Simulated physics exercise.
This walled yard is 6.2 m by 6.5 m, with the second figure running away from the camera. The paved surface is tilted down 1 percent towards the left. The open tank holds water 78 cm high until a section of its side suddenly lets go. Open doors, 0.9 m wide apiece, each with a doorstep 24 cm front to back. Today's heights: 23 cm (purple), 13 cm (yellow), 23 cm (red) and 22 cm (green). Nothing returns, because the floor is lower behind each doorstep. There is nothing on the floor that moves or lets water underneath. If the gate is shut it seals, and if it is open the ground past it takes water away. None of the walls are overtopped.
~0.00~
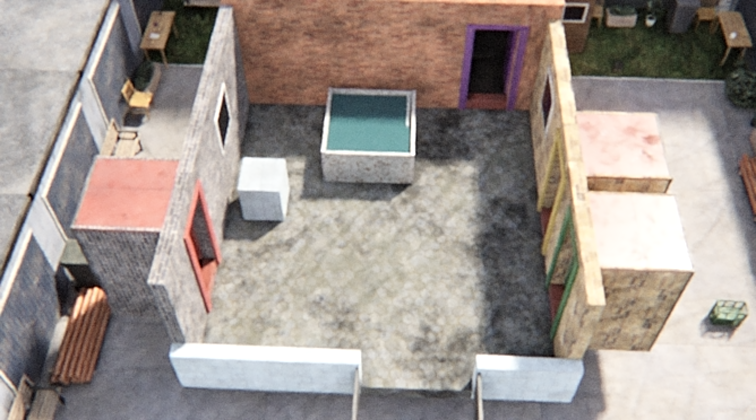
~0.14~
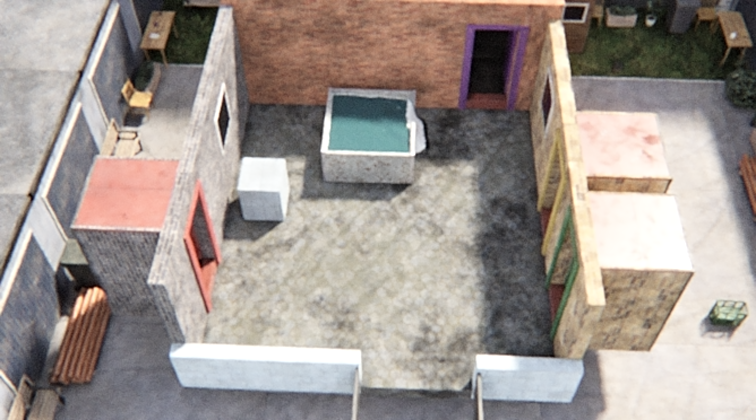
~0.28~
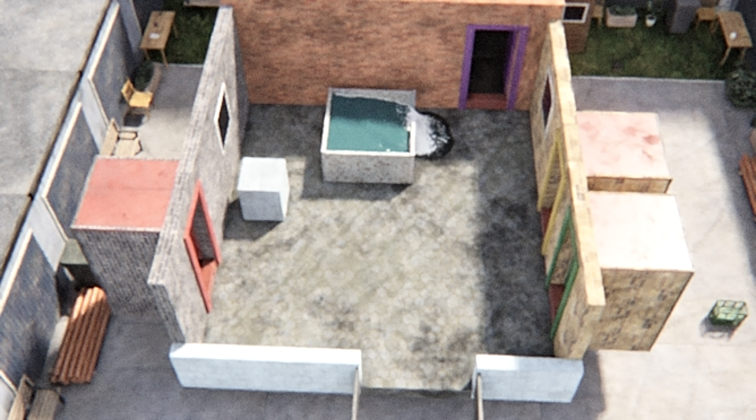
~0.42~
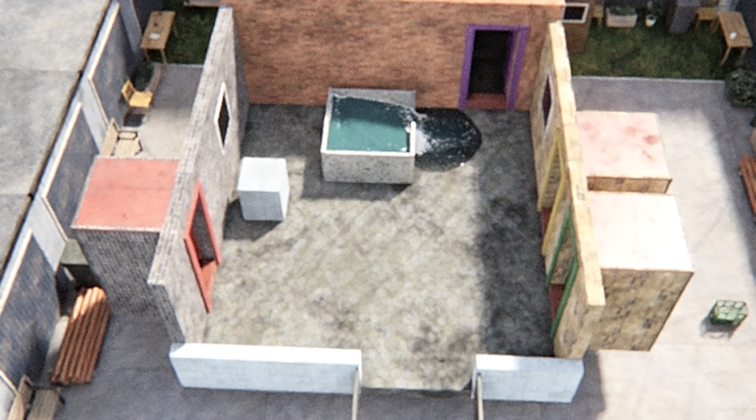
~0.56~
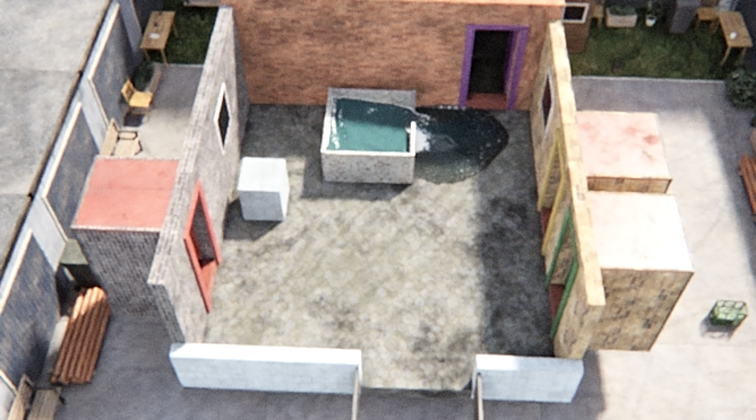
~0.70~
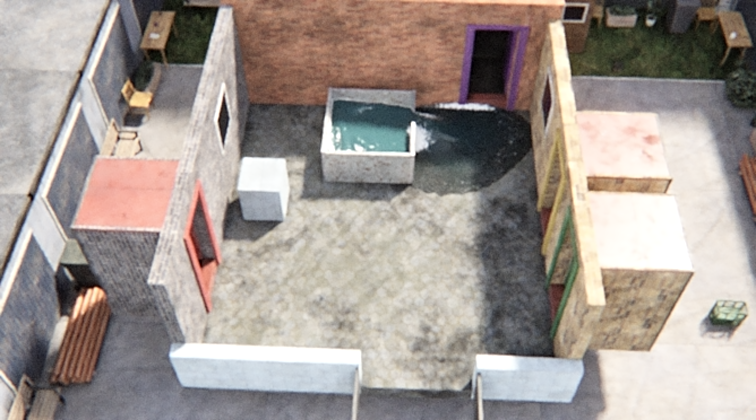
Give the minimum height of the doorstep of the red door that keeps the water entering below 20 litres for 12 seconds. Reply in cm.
Minimum height: About 6 cm.
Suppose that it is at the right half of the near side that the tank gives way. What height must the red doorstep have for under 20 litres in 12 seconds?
In that case you'd want it roughly 5.5 cm high.
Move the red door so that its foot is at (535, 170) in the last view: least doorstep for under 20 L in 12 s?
Minimum: Close to 20 cm.
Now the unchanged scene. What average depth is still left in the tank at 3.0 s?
Around 31 cm deep on average.
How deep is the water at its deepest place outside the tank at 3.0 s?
I'd put it near 29 cm.
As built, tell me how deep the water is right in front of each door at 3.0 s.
Centimetres: Purple = 26, yellow = 11, red = 0, green = 6.
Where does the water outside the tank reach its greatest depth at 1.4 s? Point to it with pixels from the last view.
Around (528, 116).
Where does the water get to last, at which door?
Final door: Red.
After 1.4 s water covers 15 % of the floor, deepest (56 cm) near (528, 116); it has not reached the red door.
After 3.0 s water covers 35 % of the floor, deepest (29 cm) near (478, 120); it has not reached the red door.
After 12.0 s water covers 95 % of the floor, deepest (12 cm) near (223, 241); 9 cm at the red door, 0 litres in over its 23 cm doorstep.
At the red door as built, the water arrived by 7.1 s and peaked near 9 cm at 9.6 s.
Run again over the same 12 s with other heights there, 30 litres in over 5 cm, 15 litres over 6.5 cm. The limit of 20 litres is kept from about 6 cm up.
